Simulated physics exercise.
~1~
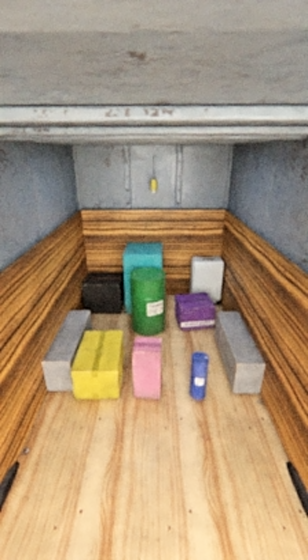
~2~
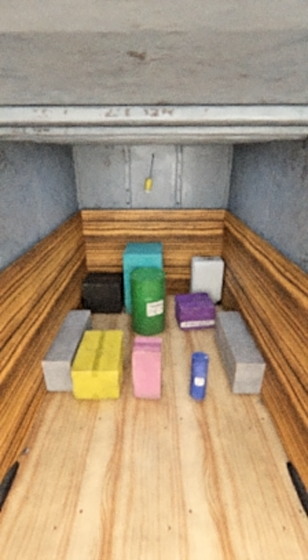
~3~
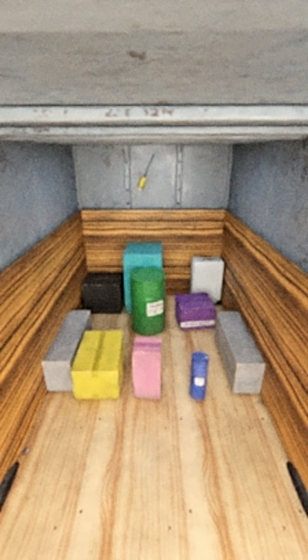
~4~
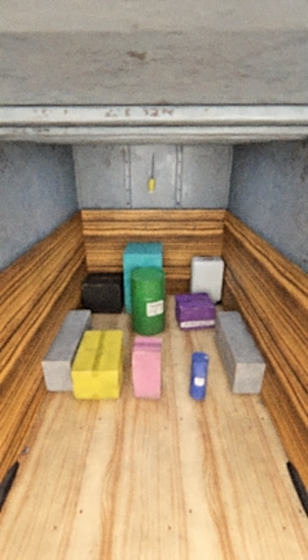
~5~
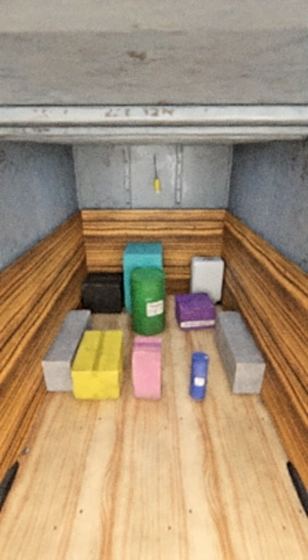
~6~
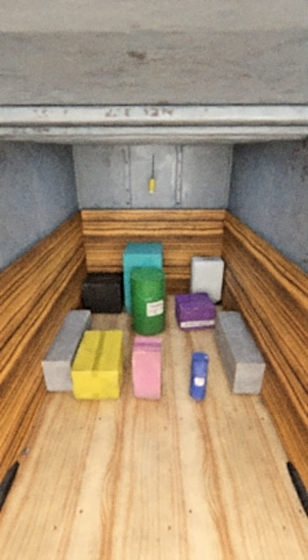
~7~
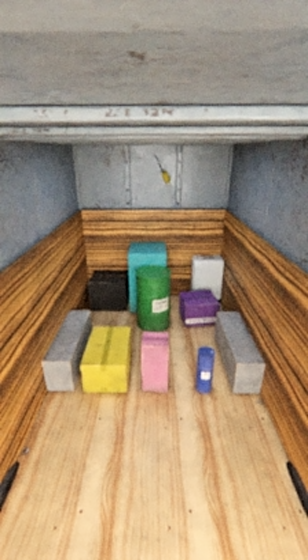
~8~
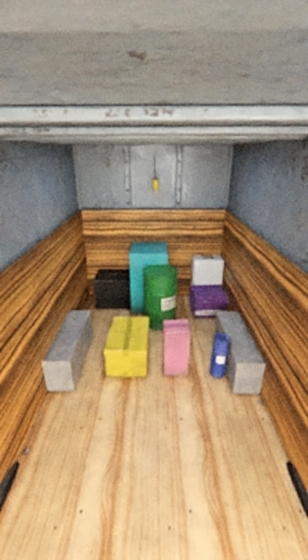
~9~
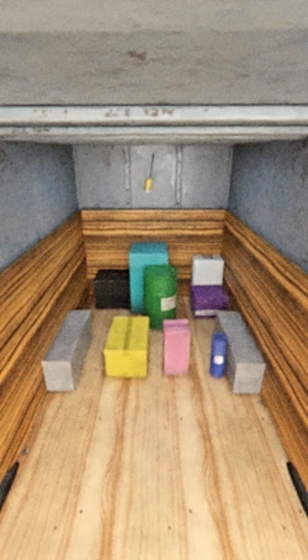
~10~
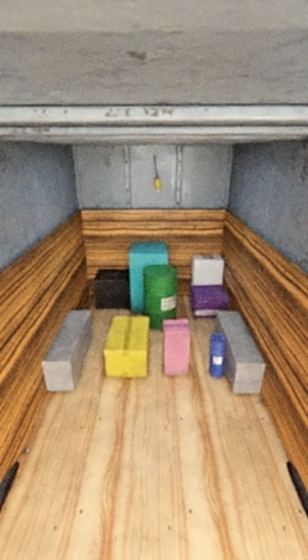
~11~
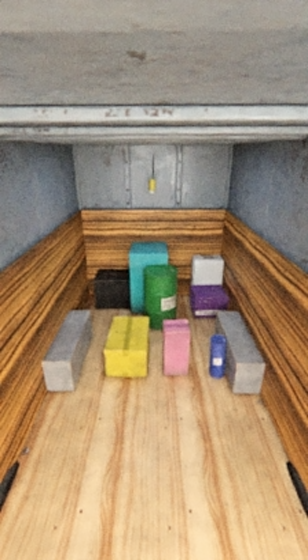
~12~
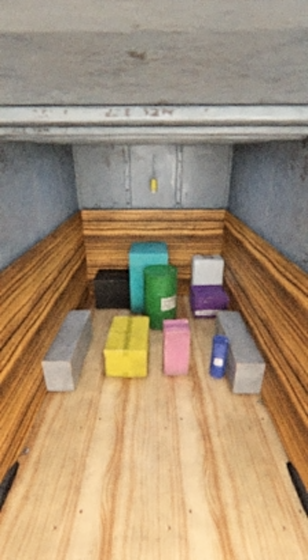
The clip opens on a load bay with wood-lined sides, where coloured boxes, a green drum and a small blue canister stand between two grey wheel boxes. At first the load holds still while a small yellow lamp swings on its cord against the front wall. Then the yellow box, pink box and blue canister slide forwards and to the right, with the drum, purple box and black box shifting less. The white case stays put at the back. Finally everything settles still upright, the canister close beside the right wheel box, while the lamp sways gently.
